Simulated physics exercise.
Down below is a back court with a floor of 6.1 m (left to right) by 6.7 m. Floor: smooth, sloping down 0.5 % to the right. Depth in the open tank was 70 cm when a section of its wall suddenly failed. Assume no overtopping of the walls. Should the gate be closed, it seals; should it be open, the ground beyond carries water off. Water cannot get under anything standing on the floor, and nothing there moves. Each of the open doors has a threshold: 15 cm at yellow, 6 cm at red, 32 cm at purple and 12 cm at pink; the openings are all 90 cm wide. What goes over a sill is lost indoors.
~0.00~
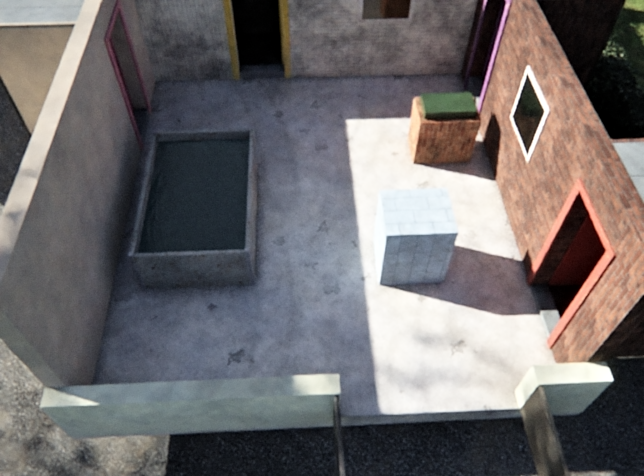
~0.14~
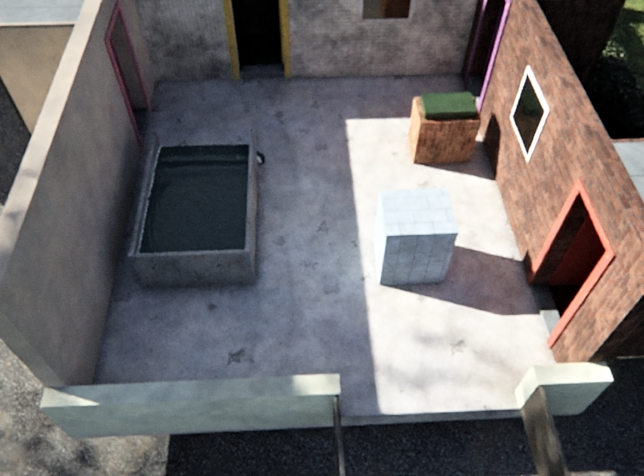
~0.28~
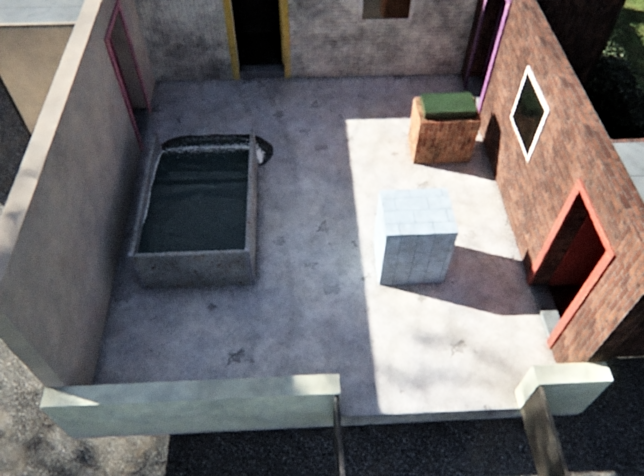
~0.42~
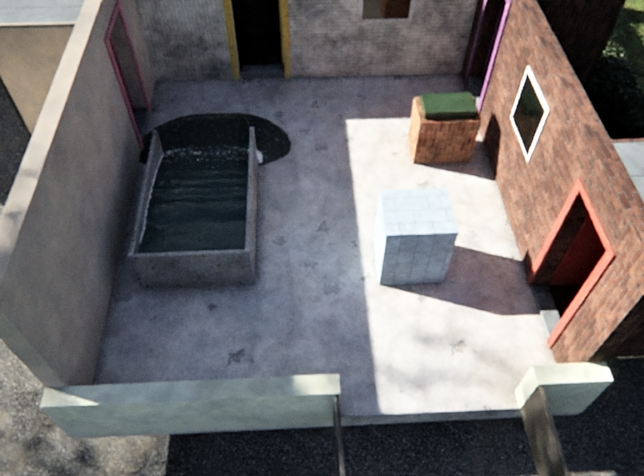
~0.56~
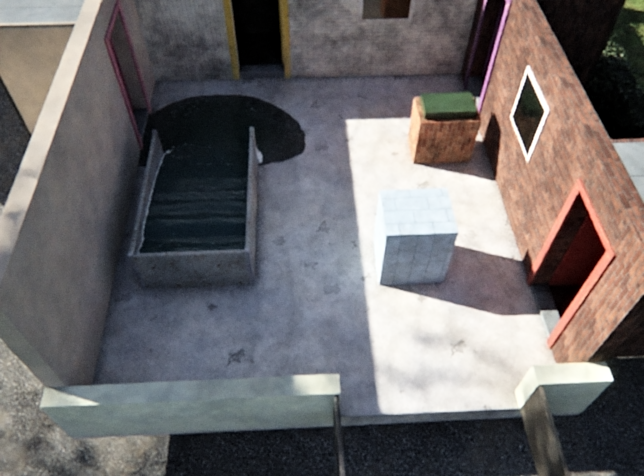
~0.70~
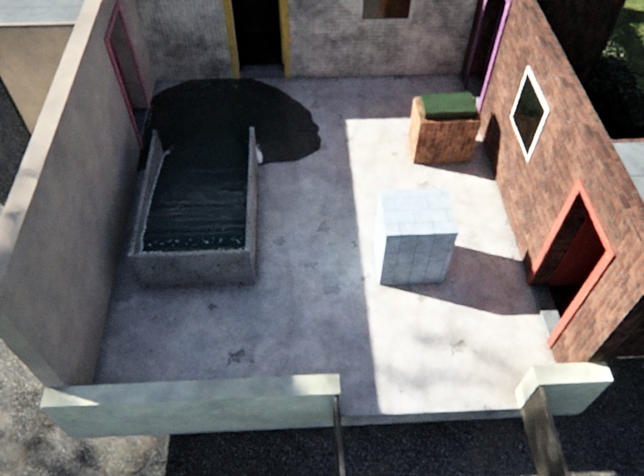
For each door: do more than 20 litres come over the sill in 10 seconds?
As I see it, at the yellow door the total will be higher than the limit; at the red door the total will be lower than the limit; at the purple door the total will be lower than the limit; at the pink door the total will be higher than the limit.
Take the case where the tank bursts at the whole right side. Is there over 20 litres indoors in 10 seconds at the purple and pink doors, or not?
Well, against that limit, at purple it's within bounds, and at pink it's within bounds.
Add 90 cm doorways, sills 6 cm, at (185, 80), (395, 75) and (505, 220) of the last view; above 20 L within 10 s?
Result in order - more than that, more than that, not enough.
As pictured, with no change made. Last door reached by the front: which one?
That would be the red door.
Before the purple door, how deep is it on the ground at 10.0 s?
Roughly 10.0 cm deep.
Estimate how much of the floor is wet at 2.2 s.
Roughly 25 % of the floor is wet.
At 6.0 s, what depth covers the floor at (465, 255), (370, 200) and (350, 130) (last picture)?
Reading - approx. 4 / 2 / 5 cm.
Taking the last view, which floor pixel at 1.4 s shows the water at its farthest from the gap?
I'd mark it close to (347, 77).
After 1.4 s water covers 25 % of the floor and is deepest (47 cm) near (155, 87); yellow door 31 cm at the sill, 29 L in, red door not reached, purple door not reached, pink door 16 cm at the sill, 1 L in.
After 2.2 s water covers 25 % of the floor and is deepest (40 cm) near (175, 81); yellow door 33 cm at the sill, 100 L in, red door not reached, purple door not reached, pink door 21 cm at the sill, 11 L in.
After 3.5 s water covers 35 % of the floor and is deepest (29 cm) near (454, 75); yellow door 23 cm at the sill, 182 L in, red door not reached, purple door 22 cm at the sill, 0 L in, pink door 21 cm at the sill, 73 L in.
After 6.0 s water covers 65 % of the floor and is deepest (22 cm) near (402, 81); yellow door 9 cm at the sill, 198 L in, red door 2 cm at the sill, 0 L in, purple door 21 cm at the sill, 0 L in, pink door 10 cm at the sill, 106 L in.
After 10.0 s water covers 95 % of the floor and is deepest (10 cm) near (553, 388); yellow door 9 cm at the sill, 198 L in, red door 6 cm at the sill, 4 L in, purple door 10 cm at the sill, 0 L in, pink door 4 cm at the sill, 106 L in.
